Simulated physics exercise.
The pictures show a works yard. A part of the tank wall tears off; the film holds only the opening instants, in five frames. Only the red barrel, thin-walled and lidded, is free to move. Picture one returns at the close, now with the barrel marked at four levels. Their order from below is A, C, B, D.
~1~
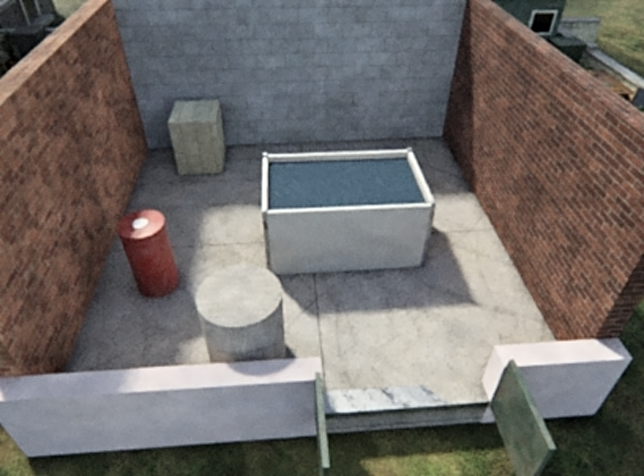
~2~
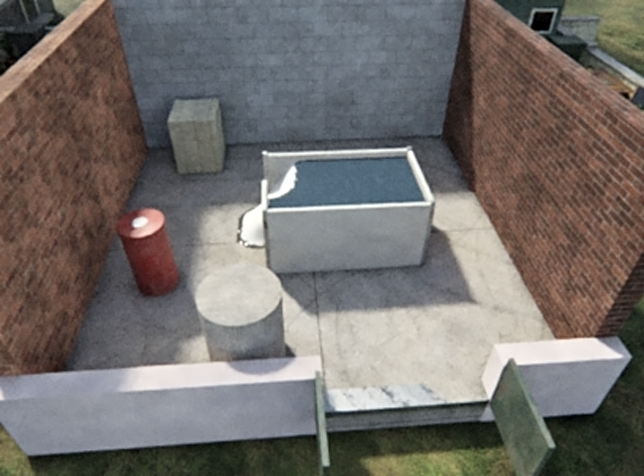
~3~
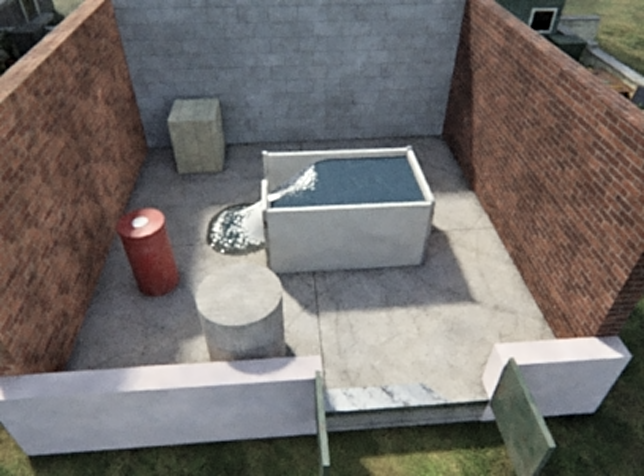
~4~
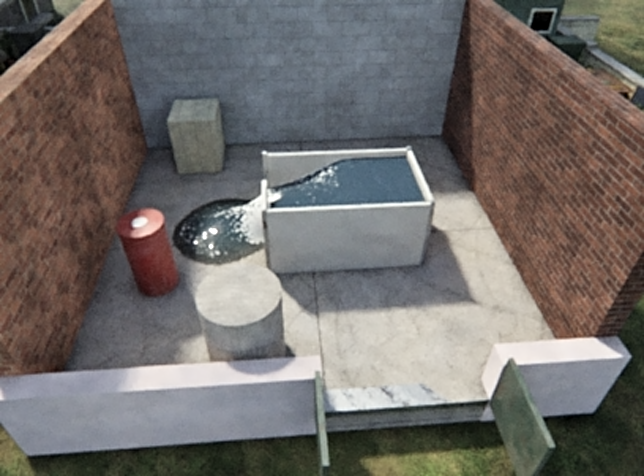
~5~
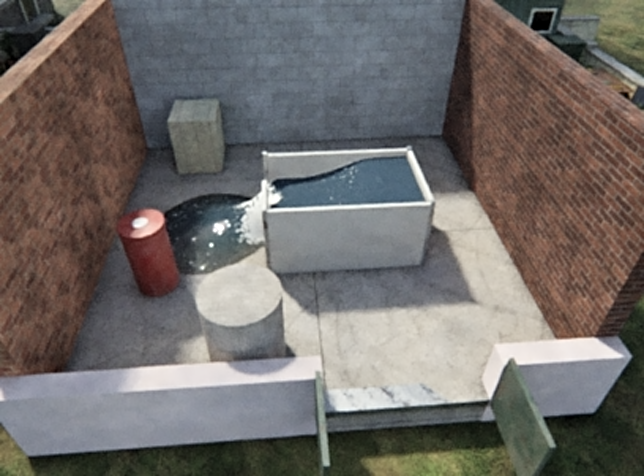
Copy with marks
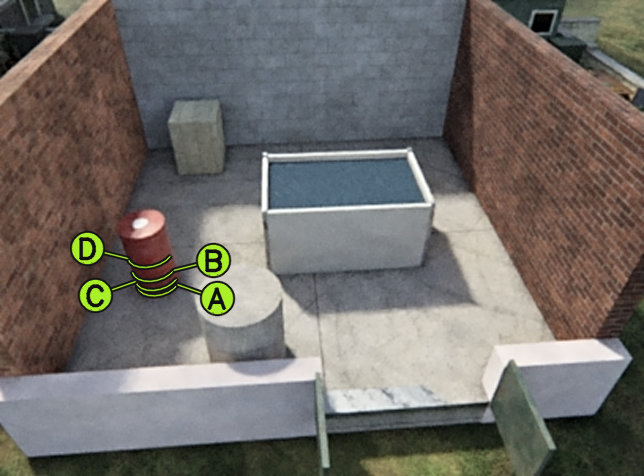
Walled yard with a full tank pouring water from its left end, the dark puddle spreading across concrete to a red barrel.
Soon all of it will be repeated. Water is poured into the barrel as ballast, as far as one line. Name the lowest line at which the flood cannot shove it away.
Go for B.
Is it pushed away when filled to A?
Yes, that goes wrong.
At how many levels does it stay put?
Two of them.
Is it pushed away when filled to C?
Yes, that goes wrong.
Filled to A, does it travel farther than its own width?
Yes.
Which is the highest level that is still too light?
C it is.
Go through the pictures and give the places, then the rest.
In the first picture, lid of the red barrel at (142, 223); tank full, its middle at (343, 184); open gate at (408, 355).
In the second picture, water covers 1 % of the ground, mostly out of sight from here.
In the third picture, water covers 3 % of the ground, mostly out of sight from here.
In the fourth picture, 6 % of the ground wet, in view closest to the barrel at (186, 249).
In the fifth picture, lid of the red barrel at (141, 222); 9 % of the ground wet, in view closest to the barrel at (174, 263).
On the marked copy, A at (155, 295); B at (150, 281); C at (153, 290); D at (146, 267); from the bottom up A, C, B, D.
Choosing A, it is pushed about 3 times its own width away.
Choosing B, it does not move.
Choosing C, it is pushed about twice its own width away.
Choosing D, it does not move.
